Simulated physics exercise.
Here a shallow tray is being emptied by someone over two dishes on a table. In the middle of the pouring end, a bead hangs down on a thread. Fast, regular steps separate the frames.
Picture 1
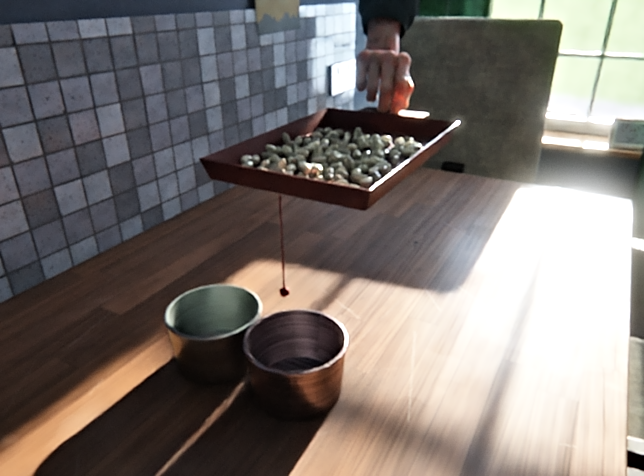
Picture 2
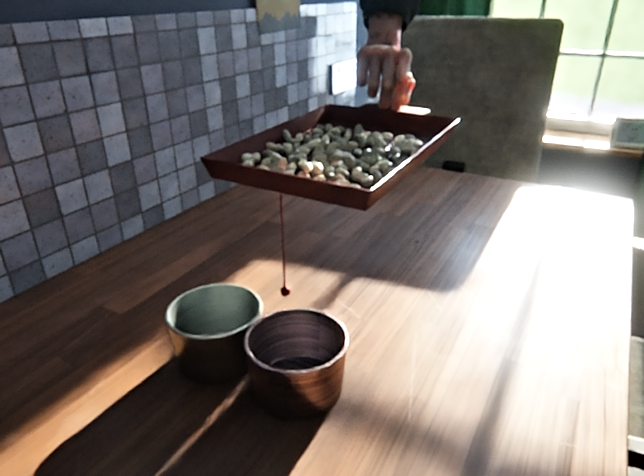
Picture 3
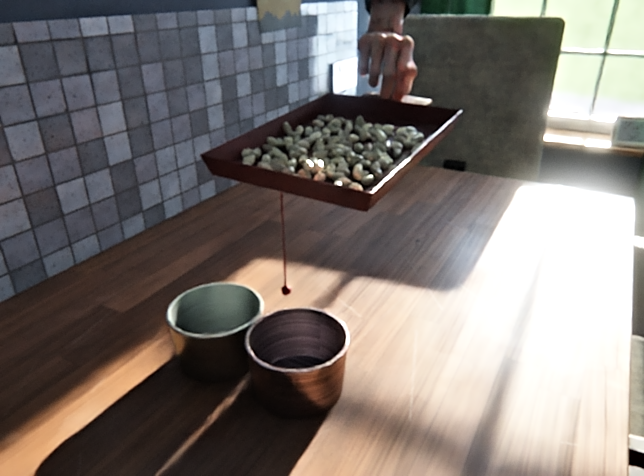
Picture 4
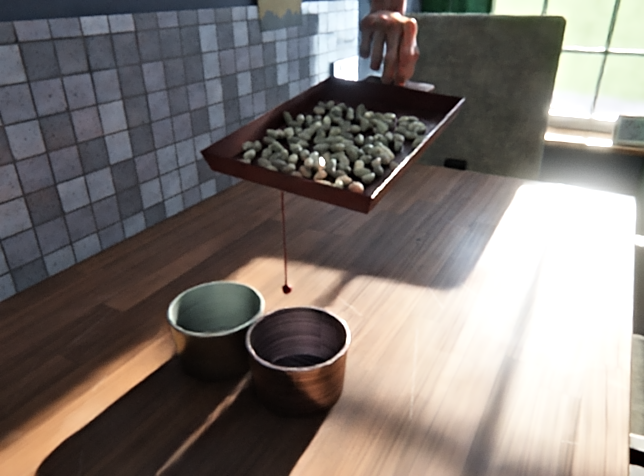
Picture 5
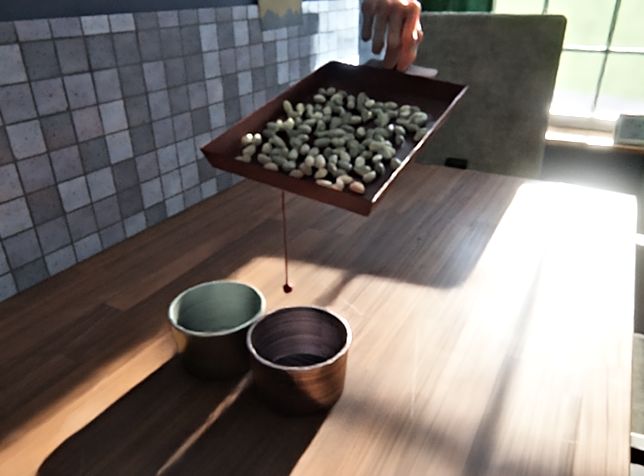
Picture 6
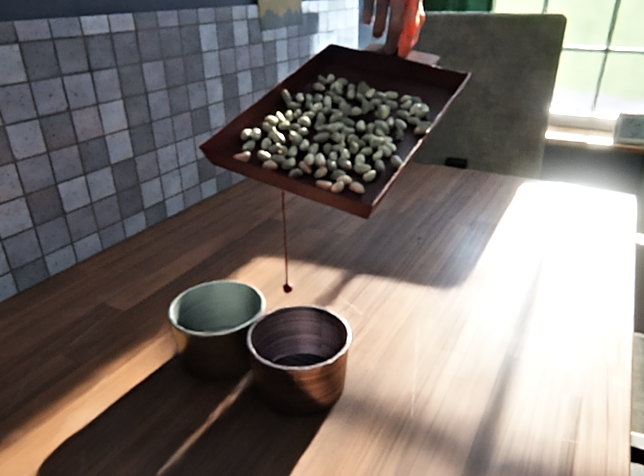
Shallow tray of white beans tilting steadily as a hand raises its far end above two dishes on a wooden table.
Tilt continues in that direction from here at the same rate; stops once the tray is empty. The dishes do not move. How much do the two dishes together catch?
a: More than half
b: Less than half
b, less than half.
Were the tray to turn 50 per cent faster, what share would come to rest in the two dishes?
Something like 50 percent, give or take.
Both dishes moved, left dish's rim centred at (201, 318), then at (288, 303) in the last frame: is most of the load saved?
Try 1: A lesser share; try 2: The greater share.
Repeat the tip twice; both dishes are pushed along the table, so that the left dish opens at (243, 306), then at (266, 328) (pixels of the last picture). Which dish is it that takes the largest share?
Result, first place: The righthand one; second place: The righthand one.
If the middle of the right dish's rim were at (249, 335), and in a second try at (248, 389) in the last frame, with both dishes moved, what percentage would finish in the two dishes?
Respectively 10 % and 0 %.
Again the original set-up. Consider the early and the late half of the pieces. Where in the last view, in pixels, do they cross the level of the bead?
For the early half I get (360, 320), and for the late half (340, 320).
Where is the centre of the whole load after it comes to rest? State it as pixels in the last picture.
Near (357, 392).
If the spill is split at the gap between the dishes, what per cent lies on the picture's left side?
Share to the left: Near 0 per cent.
Soon after the last picture, tray tipped steeply; all on the tray.
A little later, tray tipped past a quarter turn; about half on the tray; a small part in the right dish; a stray few outside both; about half in the air.
Later still, tray tipped past a quarter turn; about a third in the right dish; about two thirds outside both.
At rest, tray tipped past a quarter turn; about a third in the right dish; none in the left dish; about two thirds outside both.
